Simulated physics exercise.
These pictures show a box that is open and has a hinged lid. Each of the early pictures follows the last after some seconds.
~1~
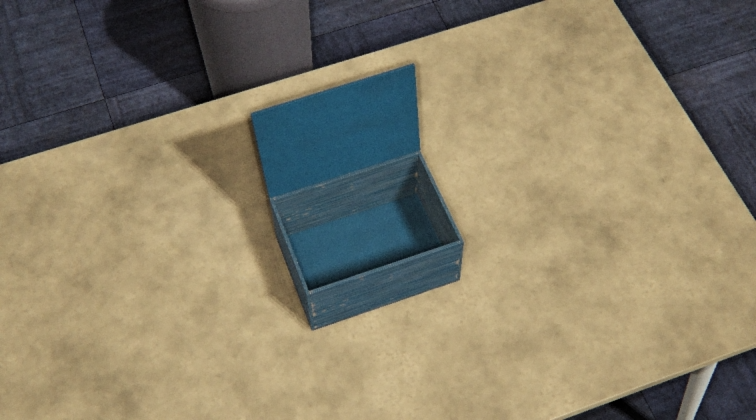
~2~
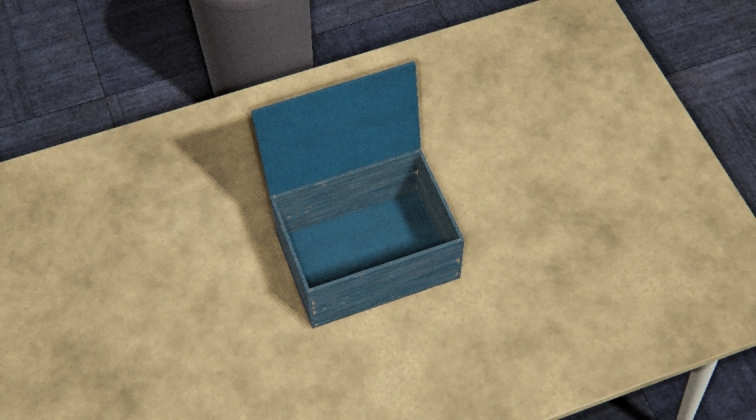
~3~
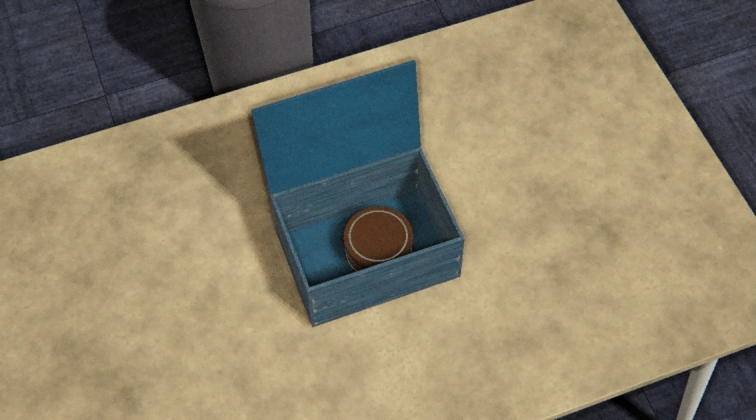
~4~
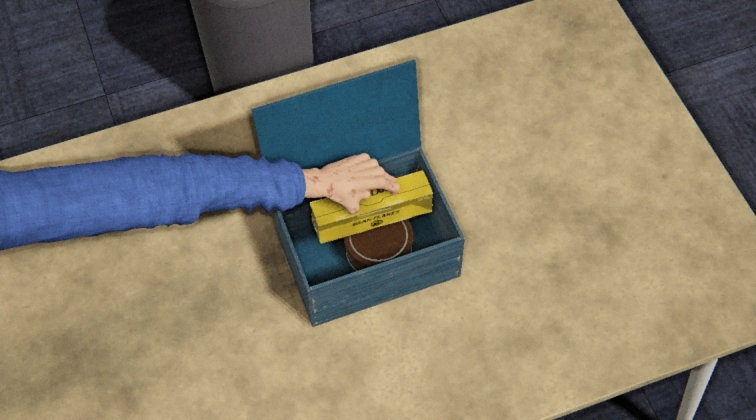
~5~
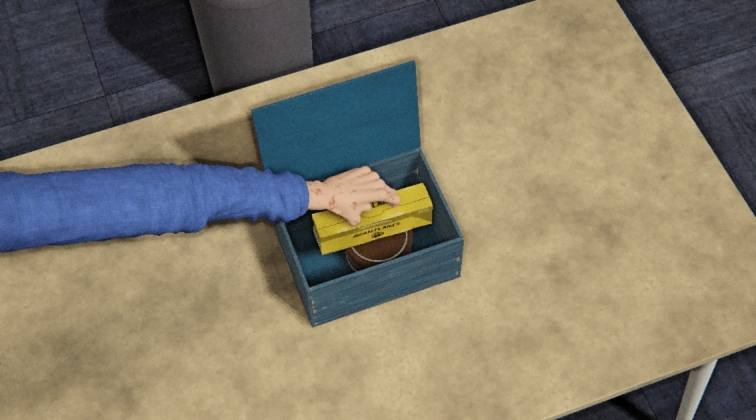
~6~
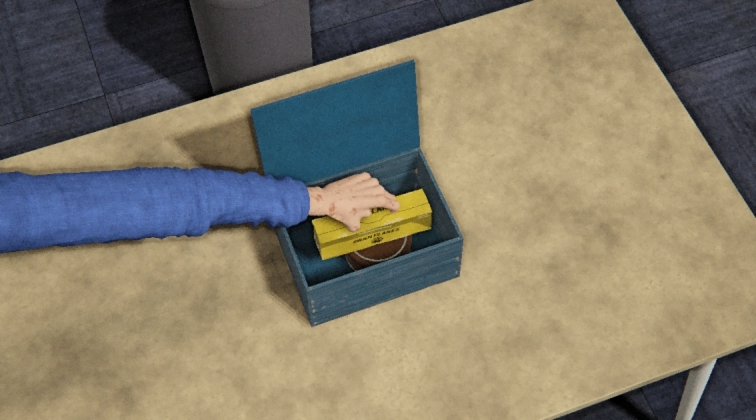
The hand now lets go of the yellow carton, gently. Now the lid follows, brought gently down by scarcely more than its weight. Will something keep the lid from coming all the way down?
No, it comes right down.
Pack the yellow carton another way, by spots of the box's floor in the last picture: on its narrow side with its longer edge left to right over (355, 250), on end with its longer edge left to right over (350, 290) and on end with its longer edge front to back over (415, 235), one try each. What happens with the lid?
The first placement leaves the lid fully closed, the second partly open, and the third partly open.
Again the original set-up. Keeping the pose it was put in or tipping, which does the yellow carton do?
At the finish it holds its orientation.
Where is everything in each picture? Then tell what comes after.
In the first frame, the last thing is not in view yet.
In the second frame, the last thing is not in view yet.
In the third frame, the last thing is not in view yet; brown tub (379, 243).
In the fourth frame, coming down; yellow carton (372, 207); brown tub (379, 243).
In the fifth frame, coming down; yellow carton (373, 219).
In the sixth frame, put in, still held; yellow carton (372, 224).
Then, 1.30 s later than the last frame, lid 79° above the rim.
Then, 1.70 s later than the last frame, lid 49° above the rim.
Then, 2.00 s later than the last frame, lid 17° above the rim.
When it is over, lid shut; both as before. End places, in pixels of the last picture, yellow carton near (372, 225).
